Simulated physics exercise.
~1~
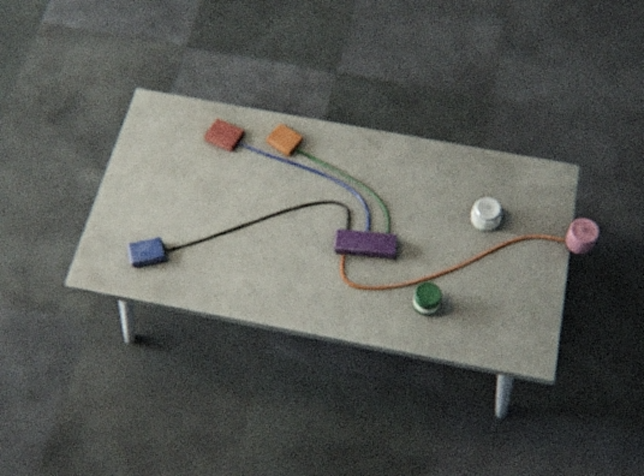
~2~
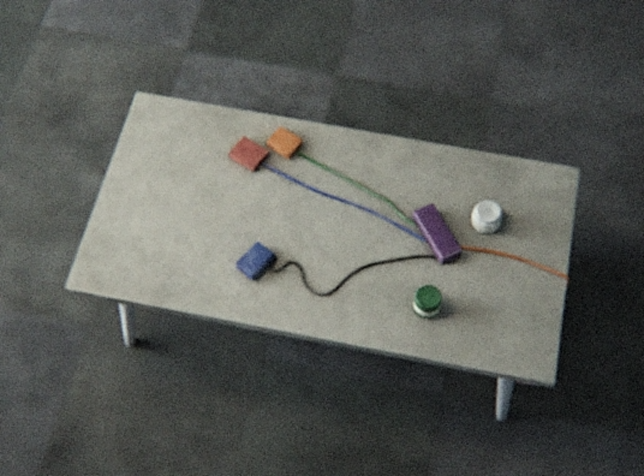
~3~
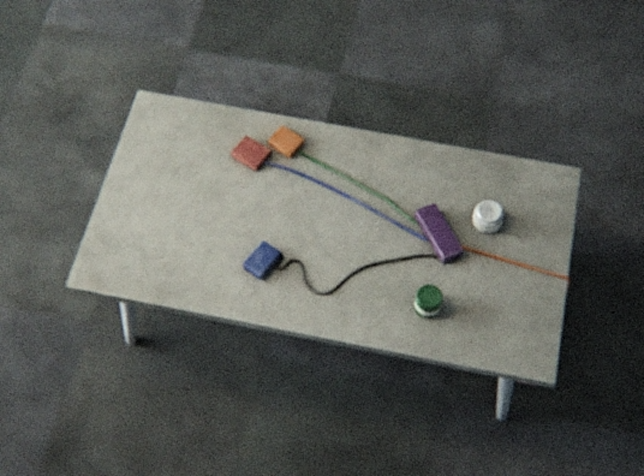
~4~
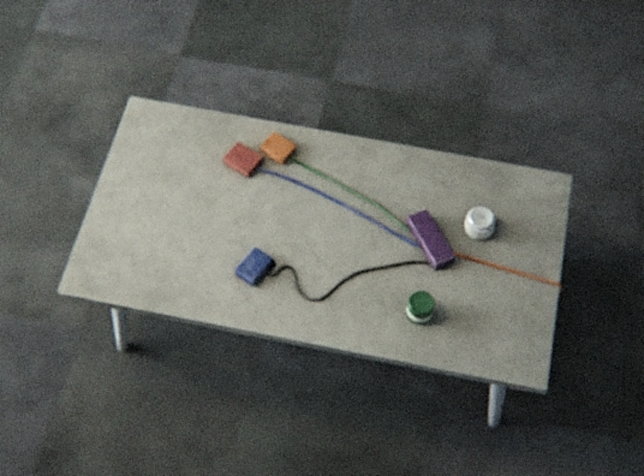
The pink speaker at the table's right edge went over the side and out of sight, its orange cable trailing off the edge, as the purple strip slid right and turned, the blue and red blocks shifted rightward, and the jars stayed put.
